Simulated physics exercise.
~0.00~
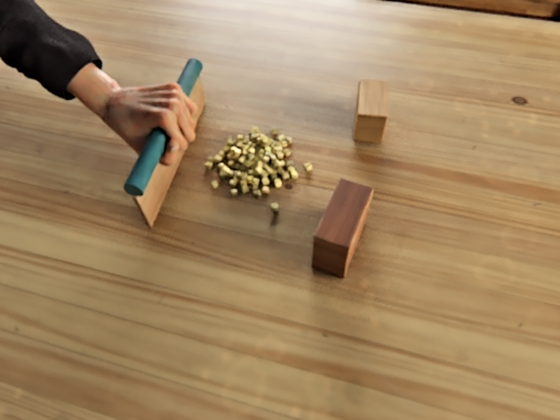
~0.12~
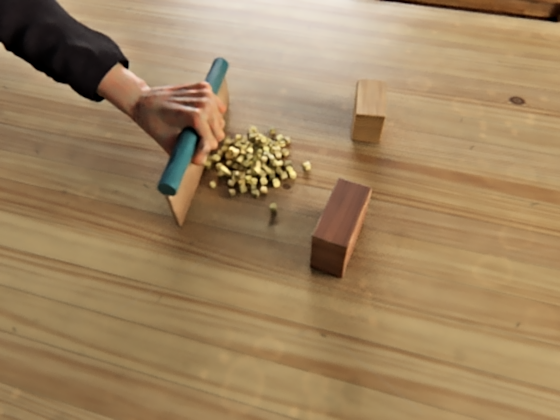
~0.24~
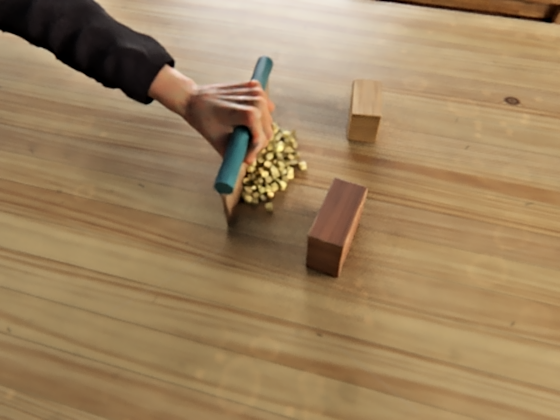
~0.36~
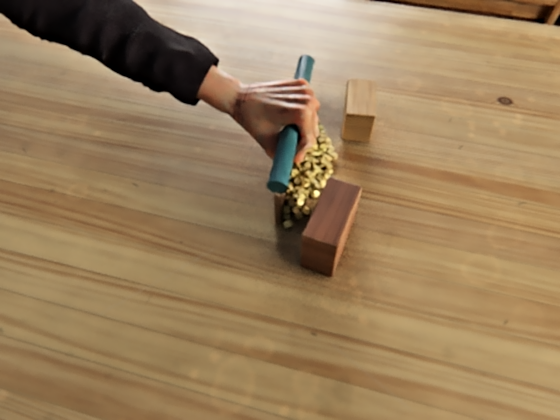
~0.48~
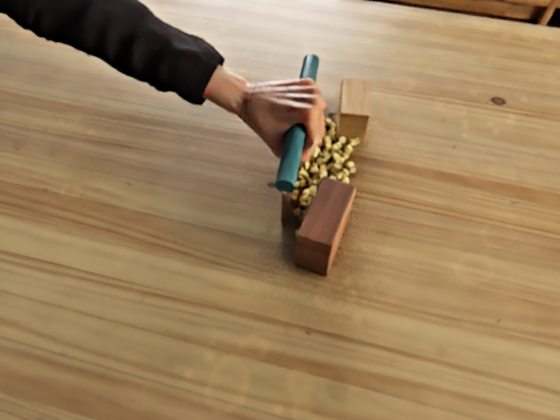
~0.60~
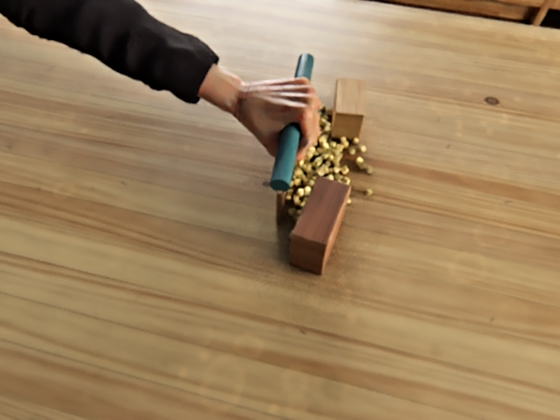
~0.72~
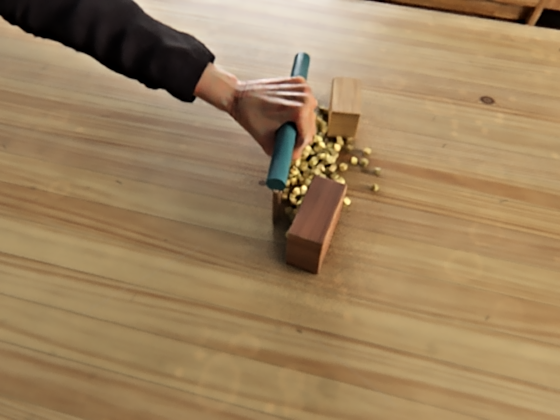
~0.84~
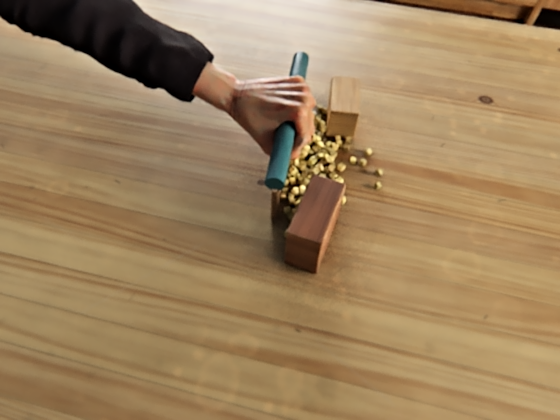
A hand in a black sleeve reaches in from the upper left over a pale wooden table seen from above at an angle, holding a scraper with a teal handle. A loose pile of small yellowish cubes lies to its right, and beyond them stand a light wooden block and a nearer reddish-brown one with a gap between them. The hand pushes the scraper right, gathering the cubes into a narrow band and driving them against the blocks. The scraper stops just short, and a few cubes spill through the gap. Most remain crowded before the blocks, the hand still holding the scraper behind them.
